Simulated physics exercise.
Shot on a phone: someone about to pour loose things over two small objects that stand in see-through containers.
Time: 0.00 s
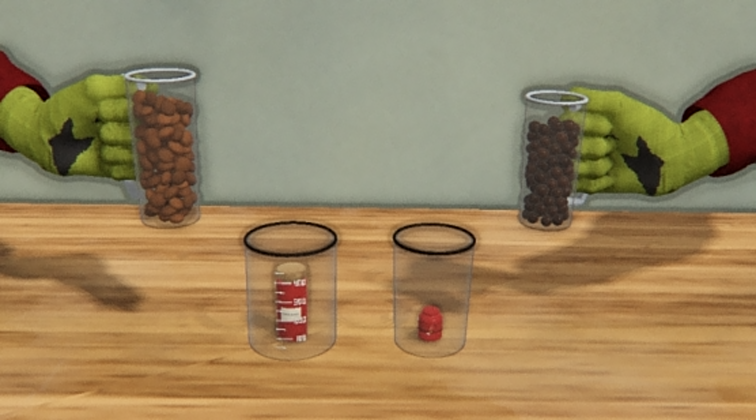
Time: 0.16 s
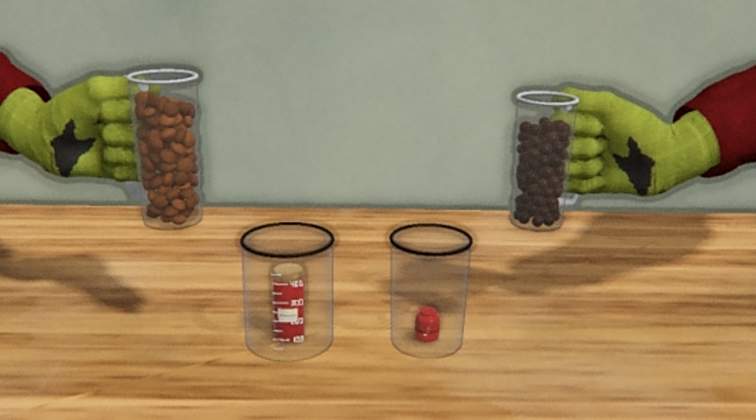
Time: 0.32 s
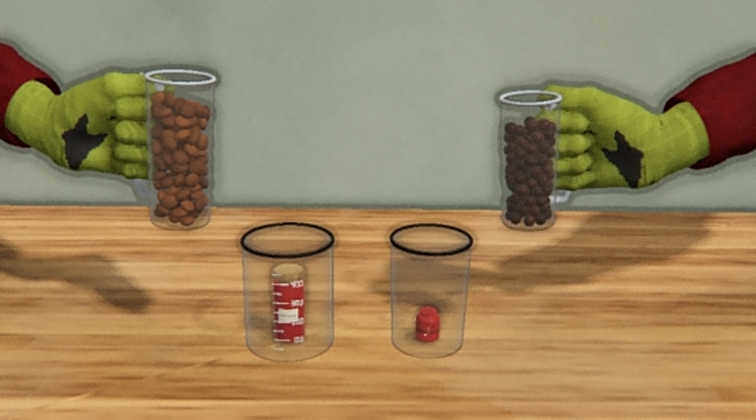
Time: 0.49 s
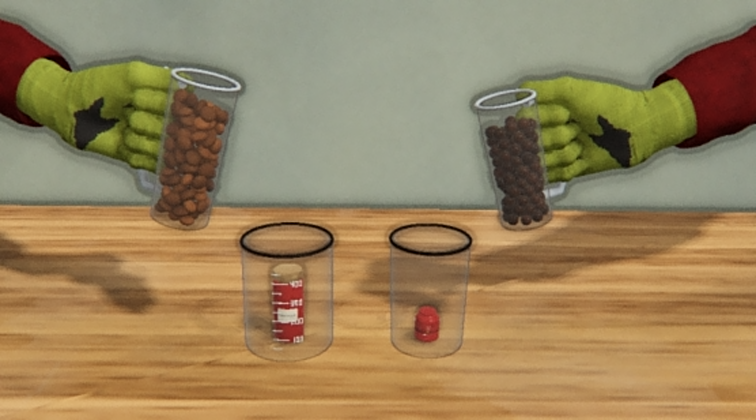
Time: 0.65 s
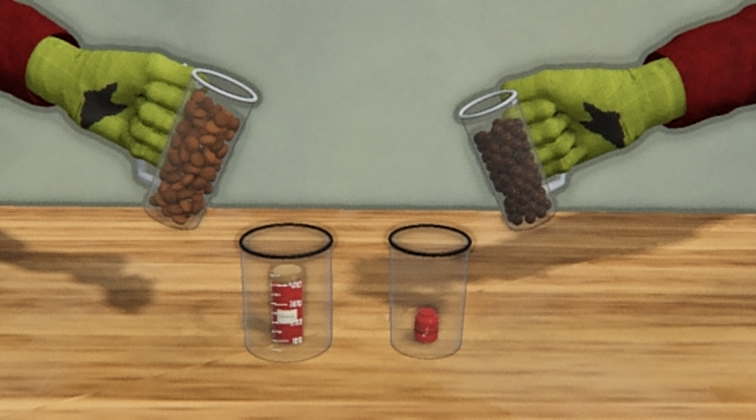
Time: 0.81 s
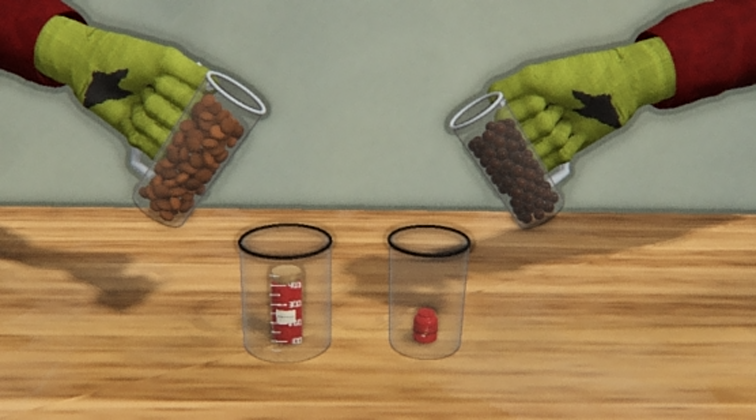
At a wooden table, two green-gloved hands held clear cups of brown pieces and dark balls, moved them inward, then tilted them toward each other above two clear containers holding small, partly red objects.
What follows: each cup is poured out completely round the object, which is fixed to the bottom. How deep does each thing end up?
In the end the left one stays visible and the right one is swallowed up.
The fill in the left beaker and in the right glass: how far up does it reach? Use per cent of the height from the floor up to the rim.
Roughly 55 % for the left and 50 % for the right.
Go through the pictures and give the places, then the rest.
In the first frame, small canister in the left beaker (292, 302), reaching well over half way up; left cup (166, 149), nearly full of bits of dog kibble; small bottle in the right glass (430, 323), a quarter of its height or less; right cup (551, 161), nearly full of chocolate balls.
In the second frame, left cup (168, 150), upright; right cup (542, 162), upright.
In the third frame, left cup (181, 151), tipped 4°; right cup (529, 162), tipped 4°.
In the fourth frame, left cup (192, 151), tipped 14°; right cup (516, 161), tipped 14°.
In the fifth frame, left cup (197, 152), tipped 24°; right cup (510, 162), tipped 24°.
In the sixth frame, small canister in the left beaker (287, 304); left cup (197, 152), tipped 35°; small bottle in the right glass (426, 325); right cup (509, 163), tipped 35°.
By 1.18 s, left beaker empty, all of its cupful still in the cup; right glass empty, all of its cupful still in the cup.
By 1.65 s, left beaker empty, all of its cupful still in the cup; right glass empty, all of its cupful still in the cup.
By 2.16 s, left beaker nearly empty, the larger part of its cupful still in the cup; right glass a quarter full, roughly a third of its cupful still in the cup.
When it is over (3.0 s), left beaker half full (surface near (287, 287)), nothing beside it; right glass half full (surface near (427, 290)), nothing beside it; the left thing is still showing; the right thing is covered.
